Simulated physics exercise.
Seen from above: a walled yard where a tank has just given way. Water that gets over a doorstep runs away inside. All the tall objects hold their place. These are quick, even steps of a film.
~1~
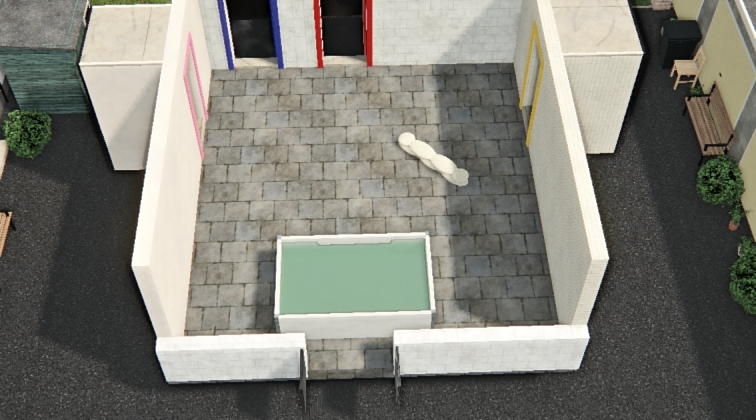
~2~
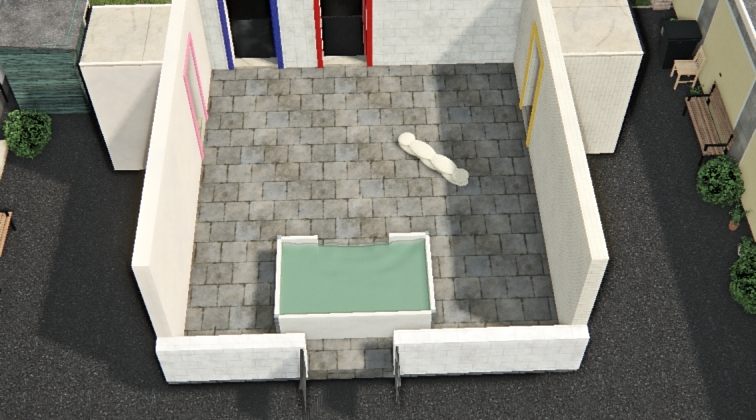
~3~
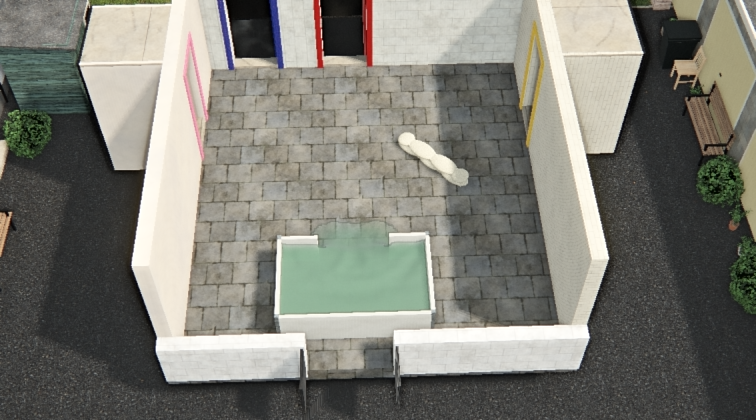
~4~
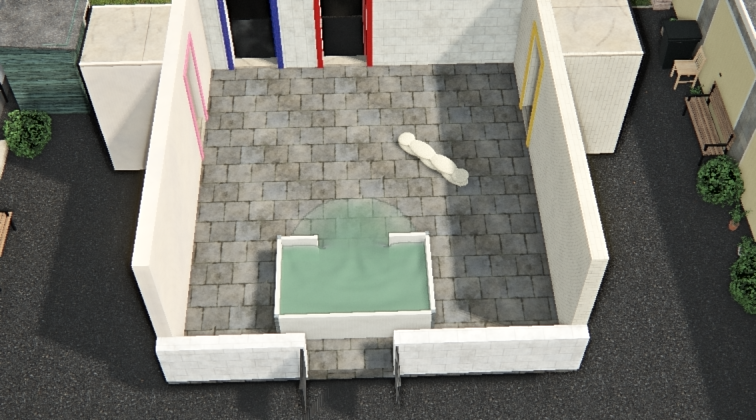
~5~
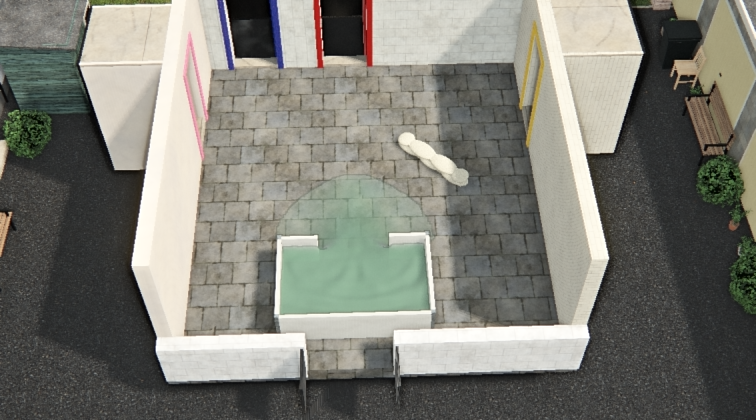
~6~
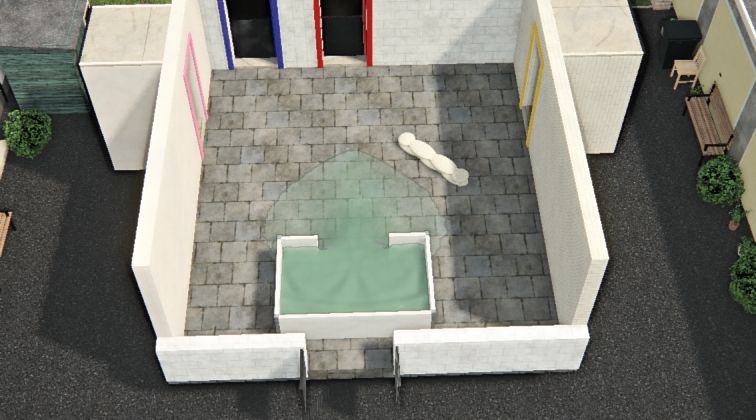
A walled, paved yard held a white tank of green water near its front opening; a gap opened in the tank's far side, and water poured out, fanning across the stones toward the doors.
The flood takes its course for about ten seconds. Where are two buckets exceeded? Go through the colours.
One by one: The pink door stays under that; the yellow door stays under that; the blue door takes more than that; the red door takes more than that.
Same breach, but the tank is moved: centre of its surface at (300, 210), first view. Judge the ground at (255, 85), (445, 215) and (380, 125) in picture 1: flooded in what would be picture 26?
In turn: Under water, dry, under water.
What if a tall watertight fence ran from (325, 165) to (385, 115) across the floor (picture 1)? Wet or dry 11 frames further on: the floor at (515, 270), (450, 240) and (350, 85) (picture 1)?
One after the other: Dry, free of water, dry.
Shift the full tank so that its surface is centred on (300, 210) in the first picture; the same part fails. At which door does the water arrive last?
I say the yellow door.
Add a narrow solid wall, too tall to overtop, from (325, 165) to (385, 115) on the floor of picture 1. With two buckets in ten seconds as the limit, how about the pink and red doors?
One by one: The pink one is under; the red one keeps below it.
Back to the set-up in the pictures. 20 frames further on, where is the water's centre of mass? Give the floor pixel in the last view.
Close to (343, 198).
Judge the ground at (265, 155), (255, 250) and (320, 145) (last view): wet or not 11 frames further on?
In that order: Covered, no water, wet.
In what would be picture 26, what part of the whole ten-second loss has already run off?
Near 55 in a hundred.
A moment on, water covers 30 % of the floor; the pink door not reached, the yellow door not reached, the blue door not reached, the red door not reached.
Next, water covers 45 % of the floor; the pink door wet at the sill, nothing in, the yellow door not reached, the blue door wet at the sill, nothing in, the red door over two buckets in.
Then, water covers 55 % of the floor; the pink door wet at the sill, nothing in, the yellow door not reached, the blue door over two buckets in, the red door far over two buckets in.
Later, water covers 70 % of the floor; the pink door wet at the sill, nothing in, the yellow door wet at the sill, nothing in, the blue door over two buckets in, the red door far over two buckets in.
In the end, water covers 95 % of the floor; the pink door wet at the sill, nothing in, the yellow door wet at the sill, nothing in, the blue door over two buckets in, the red door far over two buckets in.
